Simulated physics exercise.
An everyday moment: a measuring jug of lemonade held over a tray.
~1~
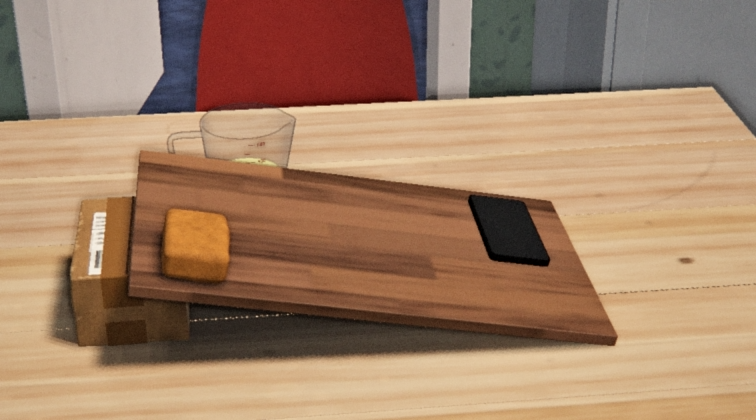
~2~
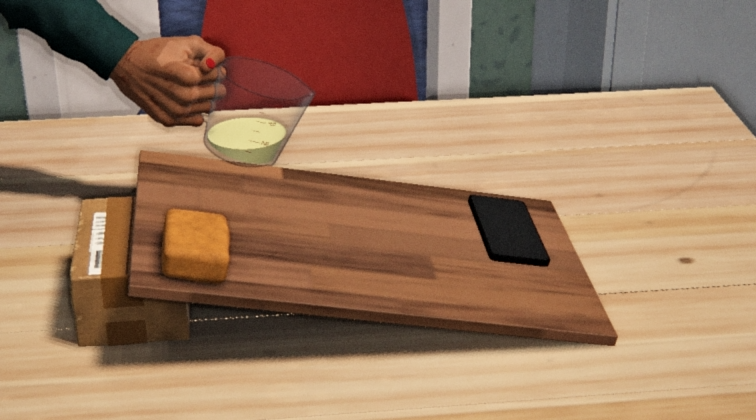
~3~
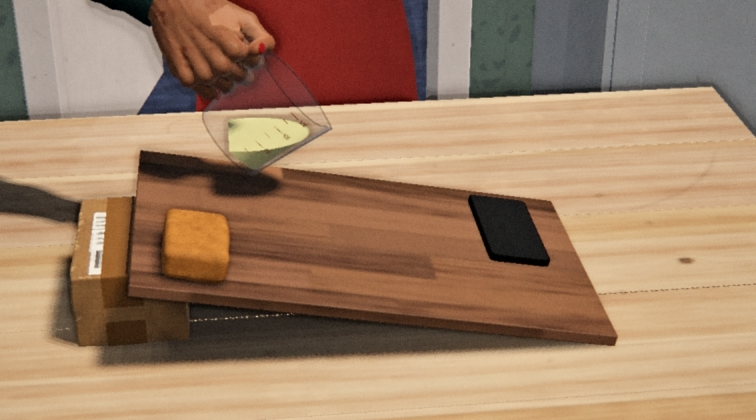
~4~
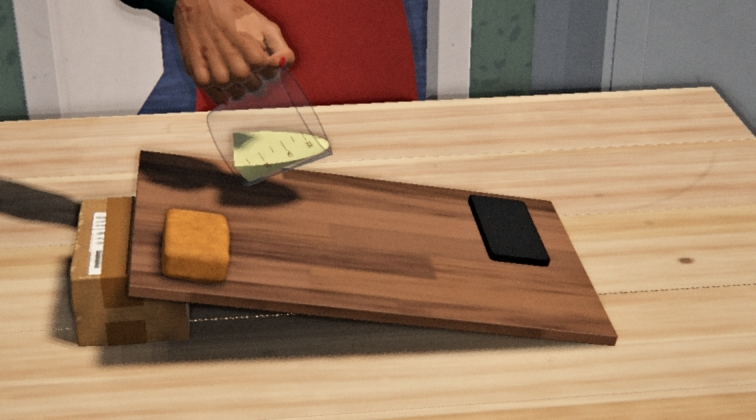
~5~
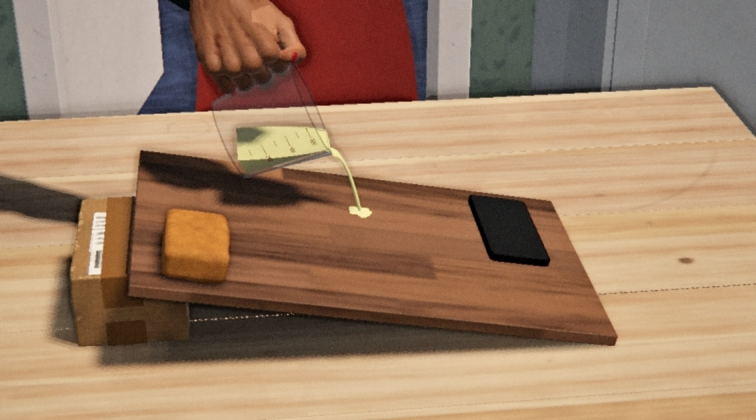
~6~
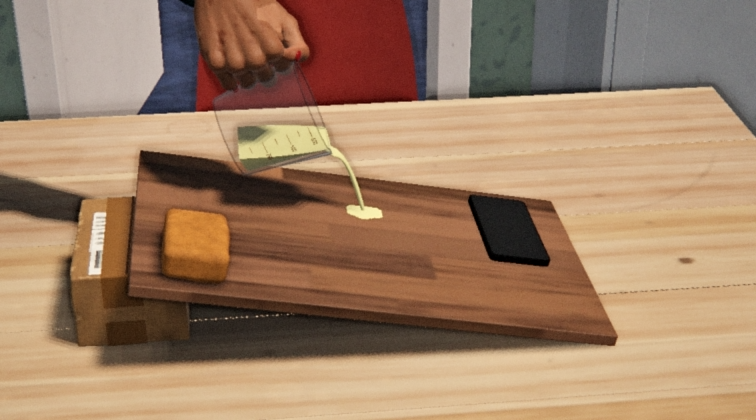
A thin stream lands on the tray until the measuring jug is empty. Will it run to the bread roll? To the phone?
On the left the bread roll stays dry, on the right the phone gets wet.
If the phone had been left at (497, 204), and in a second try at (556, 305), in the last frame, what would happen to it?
At the first place it ends up in the puddle, at the second it escapes.
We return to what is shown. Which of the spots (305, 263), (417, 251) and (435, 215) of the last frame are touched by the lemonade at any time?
One: Not reached. Two: Untouched. Three: Wet.
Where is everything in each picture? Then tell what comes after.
The tray slopes down to the right; measuring jug (246, 153) about a quarter full; bread roll (195, 245); phone (508, 230), in the first picture.
Measuring jug about a quarter full, surface at (245, 134); bread roll (195, 245), in the second picture.
Measuring jug (265, 114) tipped 50° with all of its load; phone (508, 230), in the third picture.
The tray slopes down to the right; measuring jug (269, 127) tipped 60° with all of its load; bread roll (195, 245), in the fourth picture.
The first of it lands; measuring jug (273, 122) tipped 65° with all of its load; phone (508, 230), in the fifth picture.
The first of it lands; measuring jug (273, 120) tipped 70° with nearly all of its load; bread roll (195, 245); phone (508, 230), in the sixth picture.
Shortly, it runs down to the right; the bread roll is still dry; the phone is wet along its edge.
Then, it runs down to the right and off the end; the bread roll is still dry; the phone is wet along its edge.
At the finish, it runs down to the right and off the end; the bread roll is still dry; the phone is wet along its edge.
